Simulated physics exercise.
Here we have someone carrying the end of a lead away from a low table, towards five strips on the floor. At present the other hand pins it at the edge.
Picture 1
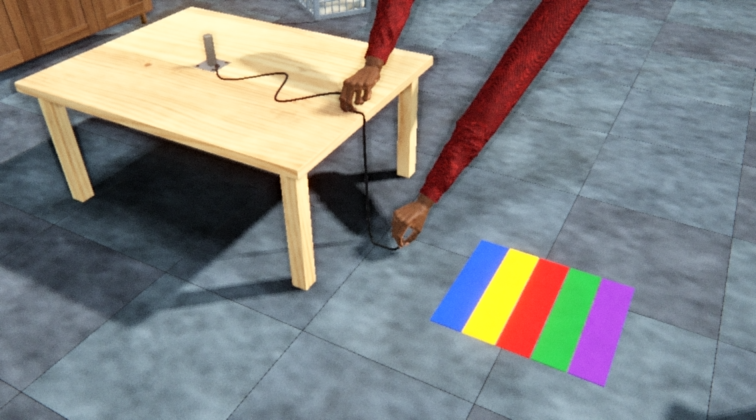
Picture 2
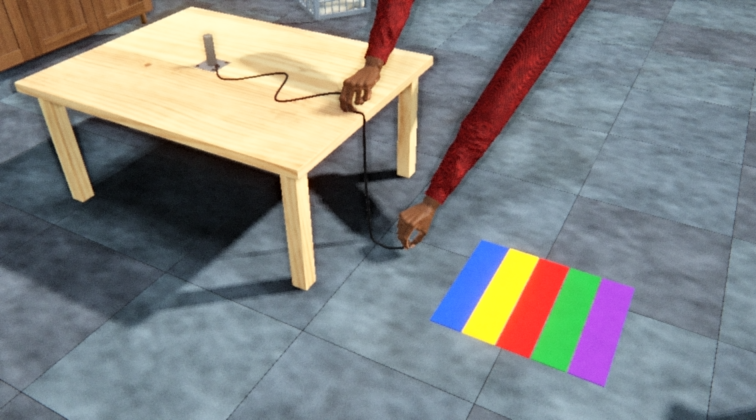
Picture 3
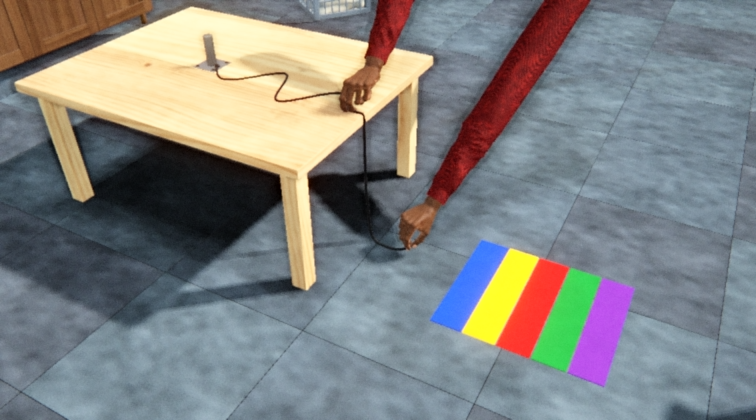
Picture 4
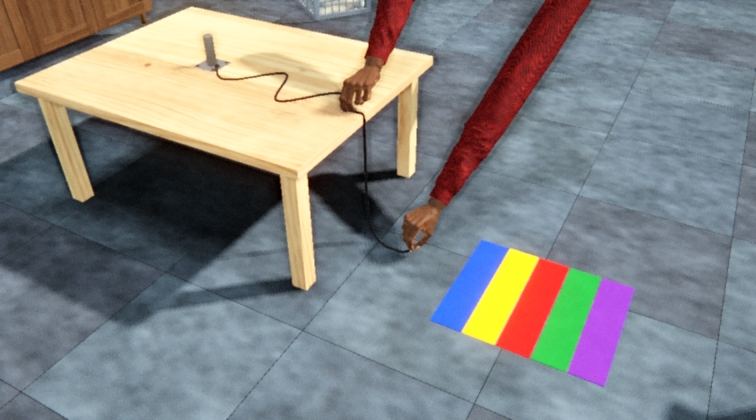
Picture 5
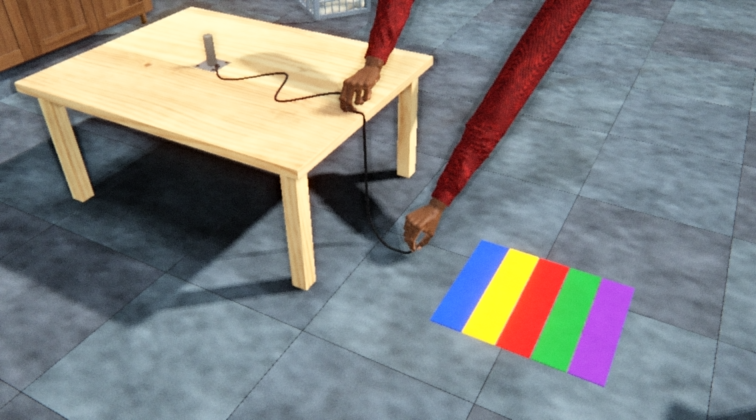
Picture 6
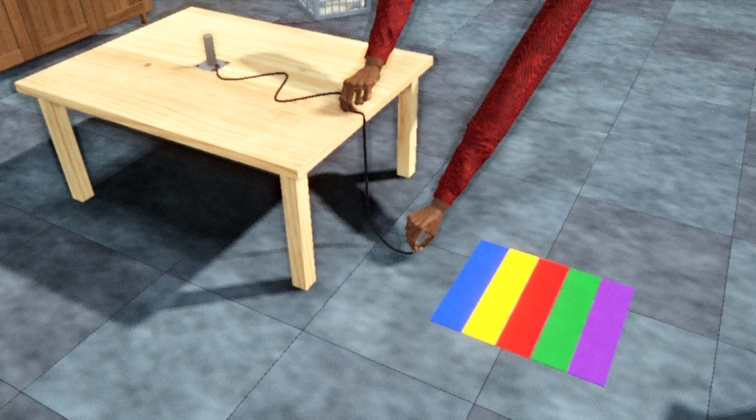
A hand in a red sleeve drew the end of a black cord slightly right, toward five coloured strips on the floor, then barely moved, while another hand pinned the cord at the table's edge.
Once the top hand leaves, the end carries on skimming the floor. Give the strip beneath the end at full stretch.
Purple strip.
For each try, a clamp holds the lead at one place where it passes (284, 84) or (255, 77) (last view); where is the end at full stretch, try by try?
Approximately (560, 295) and (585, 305), respectively.
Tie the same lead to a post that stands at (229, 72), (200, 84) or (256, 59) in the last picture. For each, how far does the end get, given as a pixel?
Somewhere near (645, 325), (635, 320) and (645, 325), in that order.
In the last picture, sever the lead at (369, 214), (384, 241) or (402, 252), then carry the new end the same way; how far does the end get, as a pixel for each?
I'd put it around (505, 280) for the first cut, (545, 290) for the second and (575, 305) for the third.
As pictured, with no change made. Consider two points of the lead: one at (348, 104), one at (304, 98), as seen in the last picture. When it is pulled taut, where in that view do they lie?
(423, 149) and (371, 111).
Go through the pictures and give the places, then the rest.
The first picture shows end (403, 244); blue (455, 309); yellow (487, 321); red (521, 334); green (556, 347); purple (592, 360).
The second picture shows end (409, 246); lead through (223, 79) (287, 77) (296, 100) (348, 106) (365, 161) (369, 222).
The third picture shows end (411, 247).
The fourth picture shows end (414, 248); lead through (223, 79) (287, 77) (296, 100) (348, 106) (365, 161) (370, 222).
The fifth picture shows end (416, 248).
The sixth picture shows end (417, 249); lead through (223, 79) (287, 77) (296, 100) (348, 106) (366, 161) (372, 223).
Soon after, end near (550, 293); over red.
Then, end near (586, 306); over green.
At full stretch, end near (608, 313); over purple. Over purple.
